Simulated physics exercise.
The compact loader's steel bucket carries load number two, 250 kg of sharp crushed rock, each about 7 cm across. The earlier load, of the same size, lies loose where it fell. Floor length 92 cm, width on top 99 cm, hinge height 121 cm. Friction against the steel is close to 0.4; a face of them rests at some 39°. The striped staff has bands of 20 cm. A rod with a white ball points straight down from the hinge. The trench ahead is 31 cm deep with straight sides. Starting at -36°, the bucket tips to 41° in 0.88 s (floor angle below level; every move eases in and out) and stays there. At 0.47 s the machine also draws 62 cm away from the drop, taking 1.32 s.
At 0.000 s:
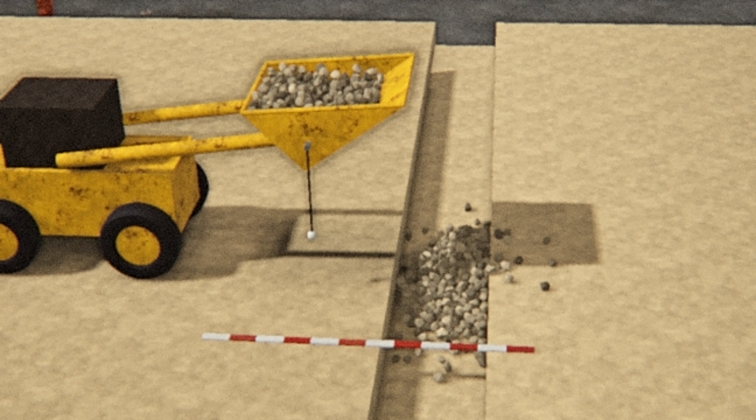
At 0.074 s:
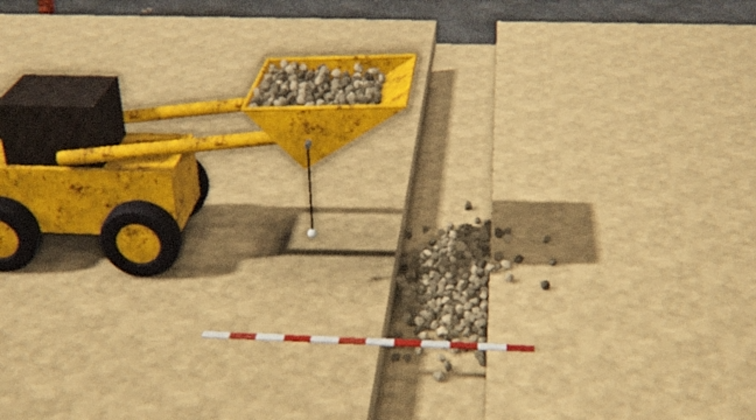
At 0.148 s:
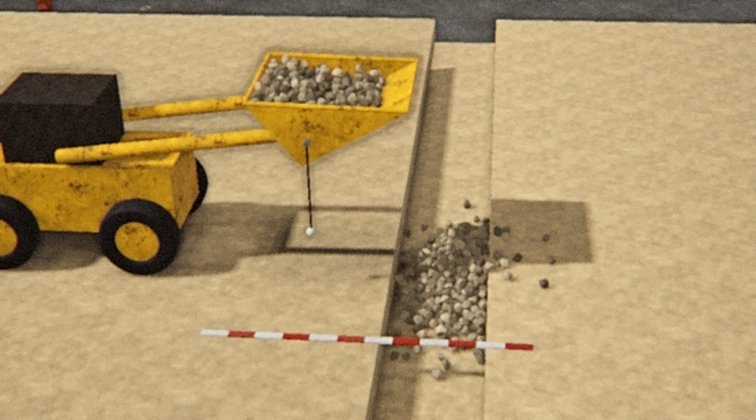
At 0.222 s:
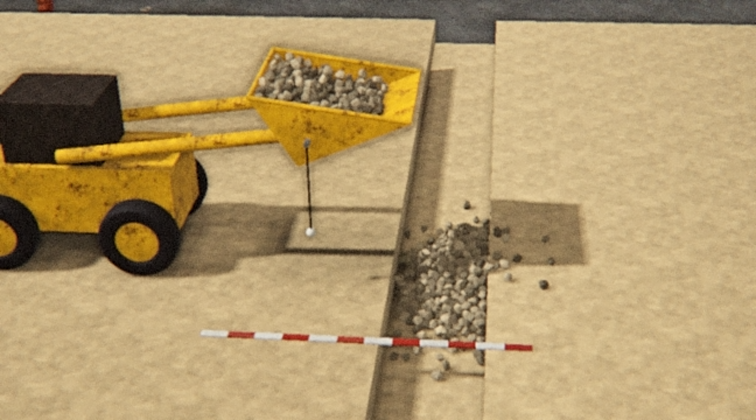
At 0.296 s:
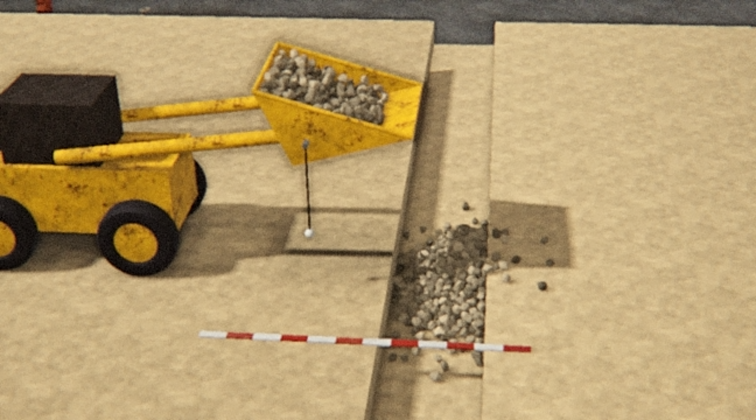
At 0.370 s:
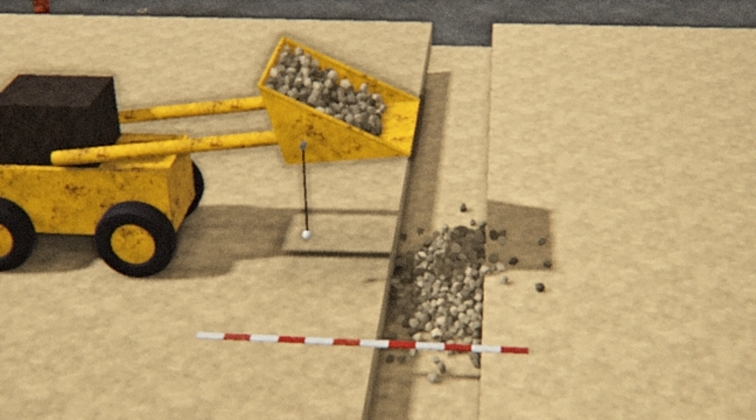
Beside a narrow trench on sandy ground, a yellow loader's raised bucket of grey stones tilting forward, its right-hand lip lowering.
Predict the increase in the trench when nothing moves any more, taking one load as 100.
About 52 per cent.
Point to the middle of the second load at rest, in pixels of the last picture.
Around (395, 260).
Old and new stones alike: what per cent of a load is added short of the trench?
Some 50 per cent of a load.
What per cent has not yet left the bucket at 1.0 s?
It holds some 65 per cent.
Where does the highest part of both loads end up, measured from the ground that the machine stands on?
About 20 cm above it.
After 0.7 s the floor is at 29°; in per cent of one load, 100 in the bucket, 98 in the trench, 2 past the trench; the foremost stones are at (519, 259).
After 1.0 s the floor is at 41°; in per cent of one load, 65 in the bucket, 34 short of the trench, 100 in the trench, 2 past the trench; the foremost stones are at (519, 259).
After 2.2 s the floor is at 41°; in per cent of one load, 0 in the bucket, 48 short of the trench, 150 in the trench, 2 past the trench; the foremost stones are at (519, 259).
After 4.8 s the floor is at 41°; in per cent of one load, 0 in the bucket, 48 short of the trench, 150 in the trench, 2 past the trench; the foremost stones are at (519, 259). Net gain in the trench, 52.
